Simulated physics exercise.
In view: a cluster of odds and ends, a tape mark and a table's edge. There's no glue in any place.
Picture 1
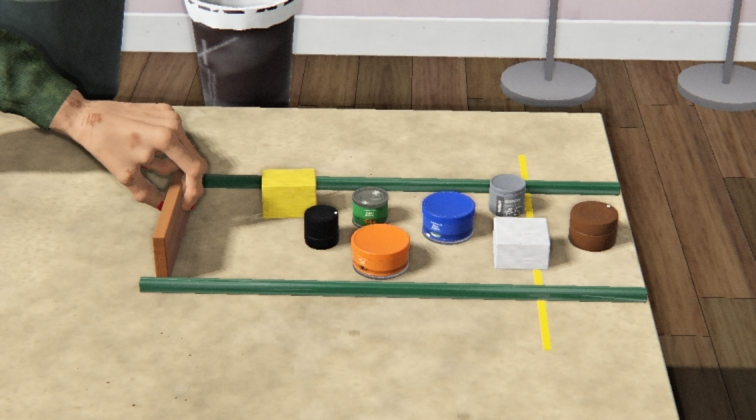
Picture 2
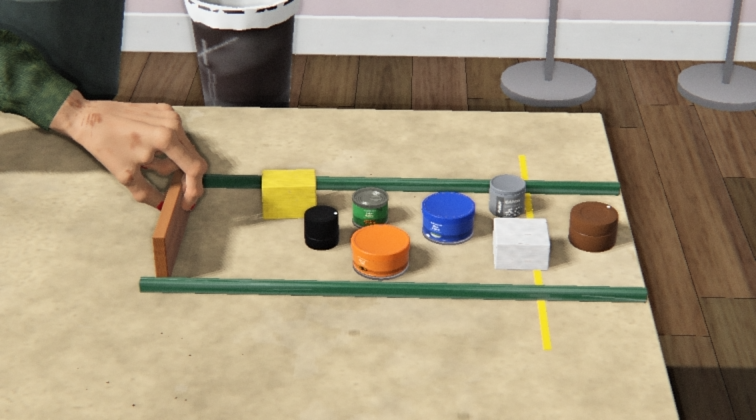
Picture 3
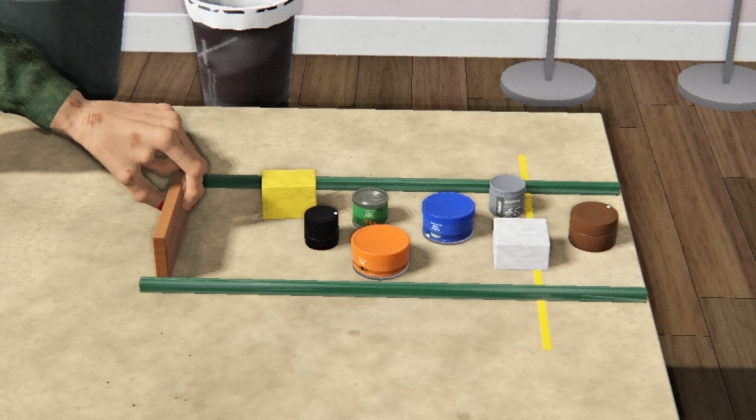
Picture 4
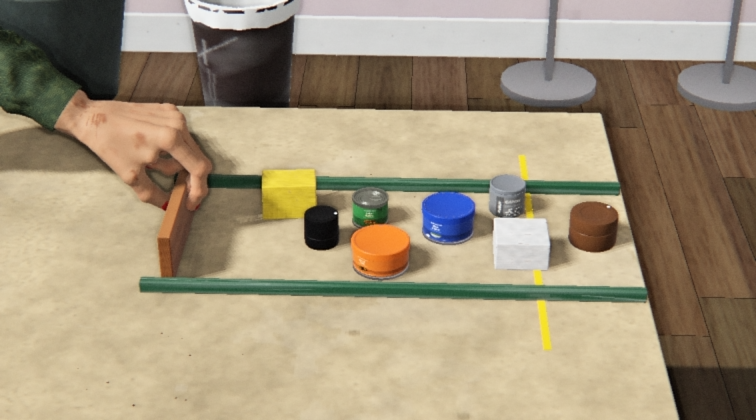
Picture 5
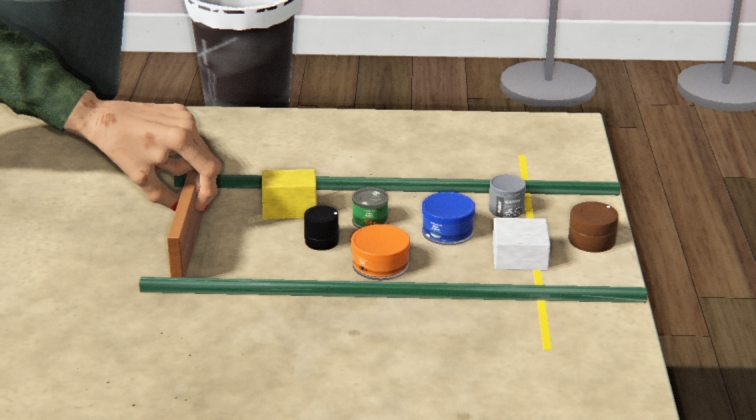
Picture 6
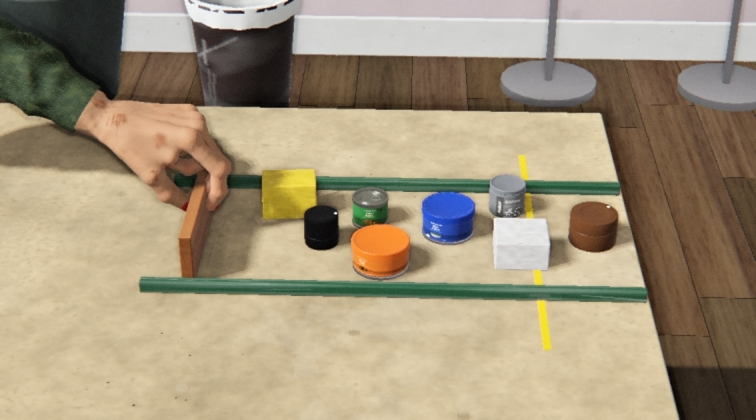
The video shows a hand holding a brown board upright between two green rails on a table, at first still, then sliding it slightly right toward a cluster of colourful lids, tubs and blocks, which stay in place.
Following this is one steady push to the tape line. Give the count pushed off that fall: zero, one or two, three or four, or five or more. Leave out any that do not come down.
Count: One or two.
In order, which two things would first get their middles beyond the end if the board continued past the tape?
In order: The brown lid, the white block.
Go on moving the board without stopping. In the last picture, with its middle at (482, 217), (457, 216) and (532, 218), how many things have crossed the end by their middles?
0; 0; 1.
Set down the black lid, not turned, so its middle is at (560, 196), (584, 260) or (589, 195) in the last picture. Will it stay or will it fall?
The black lid goes off; goes off; goes off.
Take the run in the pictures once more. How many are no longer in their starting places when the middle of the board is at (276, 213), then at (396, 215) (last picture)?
That gives 1 for the first and 6 for the second.
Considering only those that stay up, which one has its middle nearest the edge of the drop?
White block.
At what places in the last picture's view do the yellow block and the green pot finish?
They come to rest around (557, 200) and (603, 211).
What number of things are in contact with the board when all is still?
I count 3 of them.
Soon after, none off yet; brown lid at rest near (593, 226); white block at rest near (521, 244); grey tub at rest near (507, 196).
In the end, the number that fall off is one or two; gone, brown lid.
